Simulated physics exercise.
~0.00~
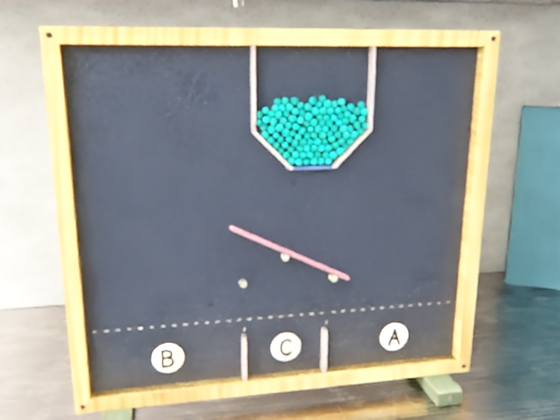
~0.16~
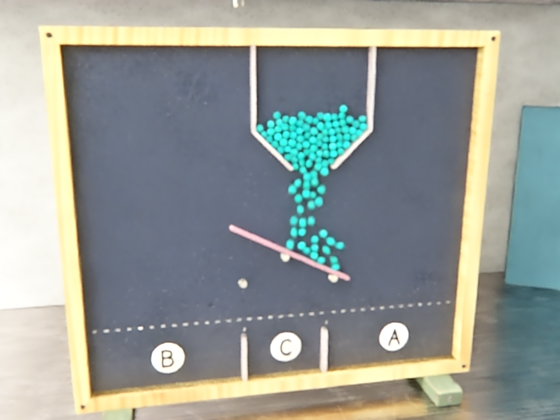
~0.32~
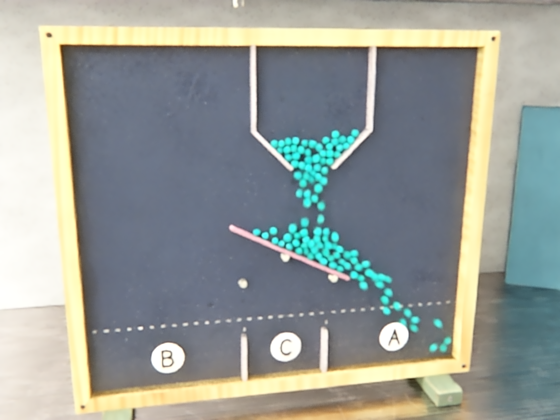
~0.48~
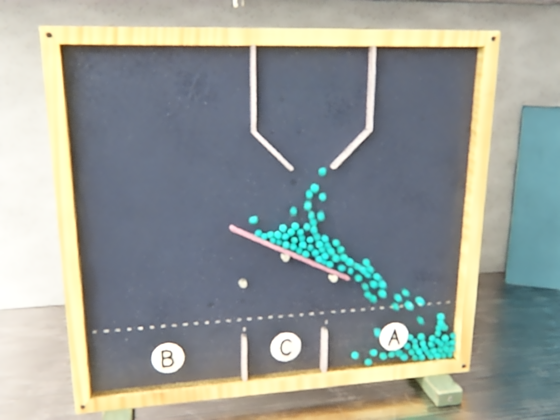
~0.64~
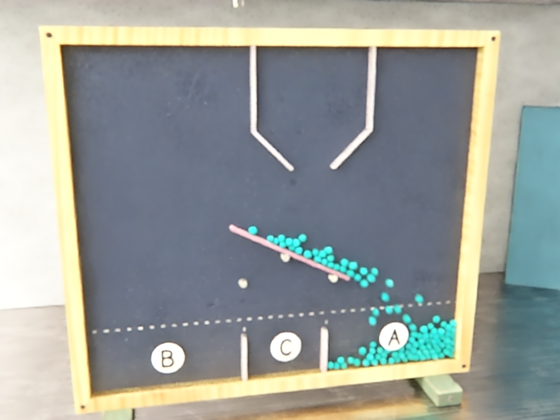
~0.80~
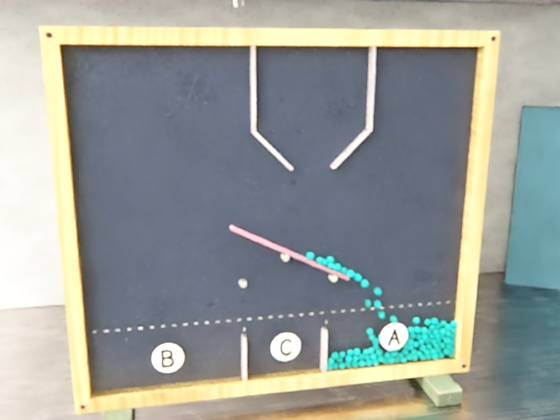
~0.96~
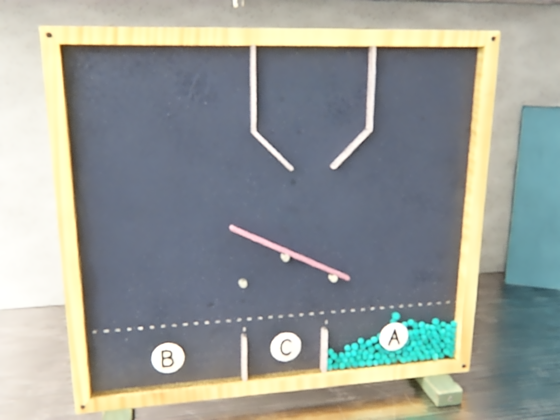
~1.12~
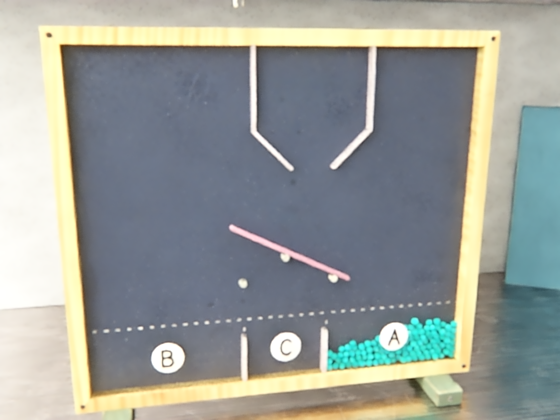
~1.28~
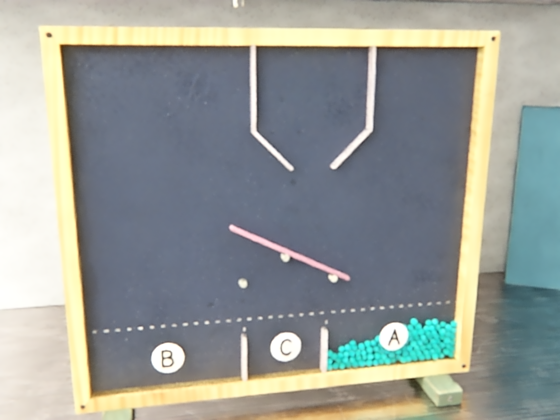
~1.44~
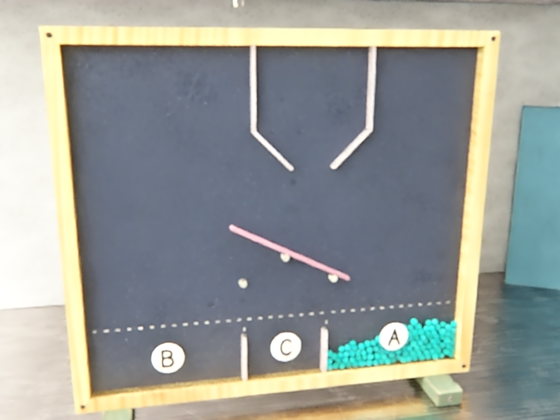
To begin with, a heap of turquoise beads rests in a hopper near the top of a wood-framed dark case, above a tilted pink bar and three bins marked B, C and A. The hopper's bottom opens and the beads pour down onto the bar, which slopes down to the right. They pile up along it, slide off its lower end and tumble into bin A. The hopper empties while the heap on the bar thins to a trickle. Finally, all the beads lie still in bin A, with B and C empty.
